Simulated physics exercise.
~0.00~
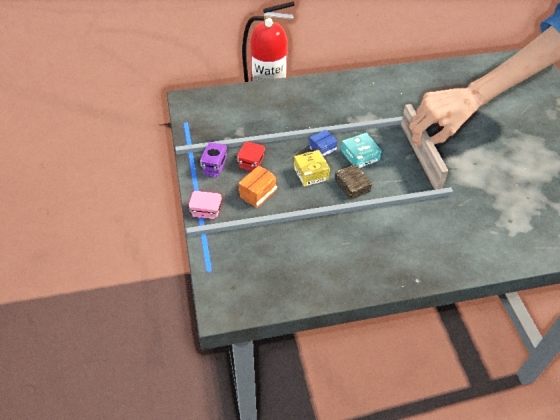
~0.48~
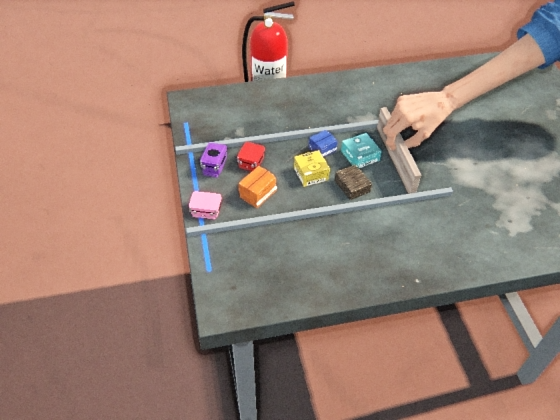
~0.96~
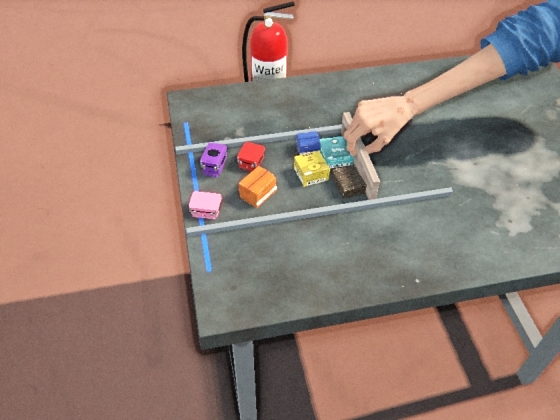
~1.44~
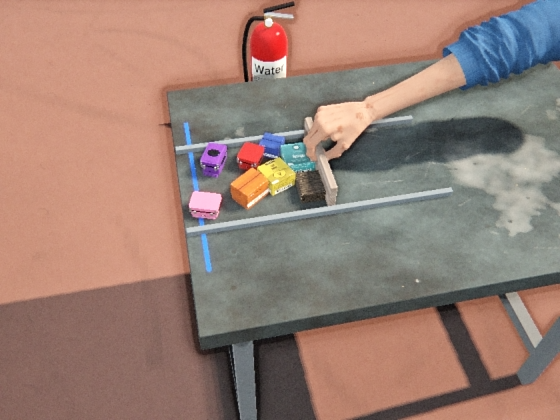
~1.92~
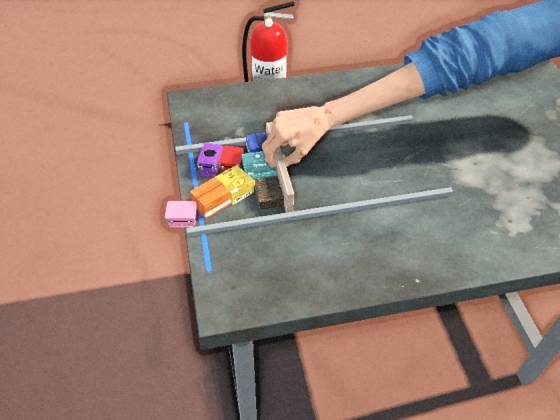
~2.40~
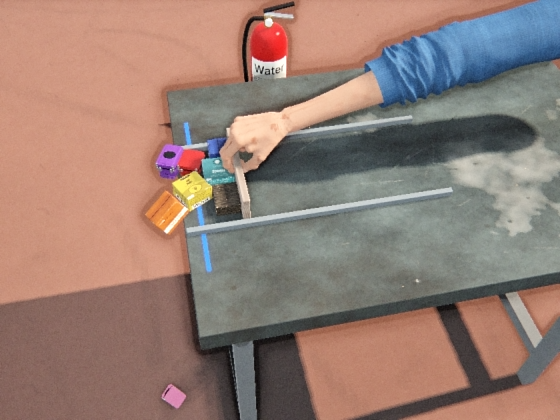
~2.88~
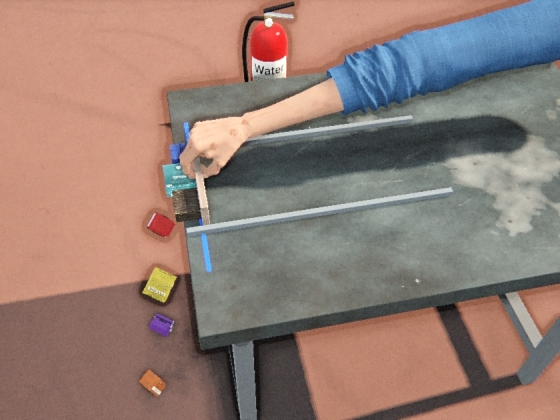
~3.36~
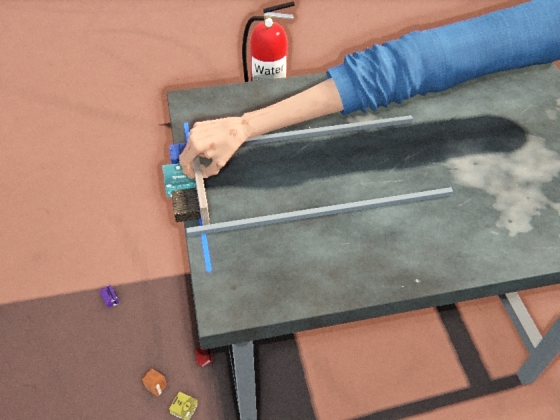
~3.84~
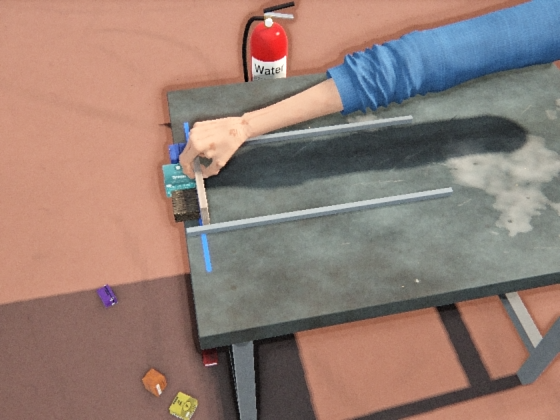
On a dark, worn tabletop set over a reddish floor, eight small colourful blocks lie scattered between two metal rails, with a strip of blue tape near the left edge. A hand in a blue sleeve slides an upright board leftward, gathering the brown, teal, blue and yellow blocks first. The growing cluster shoves the orange, red, purple and pink ones toward the edge. The pink block drops first, then the orange, purple, yellow and red follow. The board stops at the tape, leaving five blocks fallen while the blue, teal and brown ones stay perched at the edge.
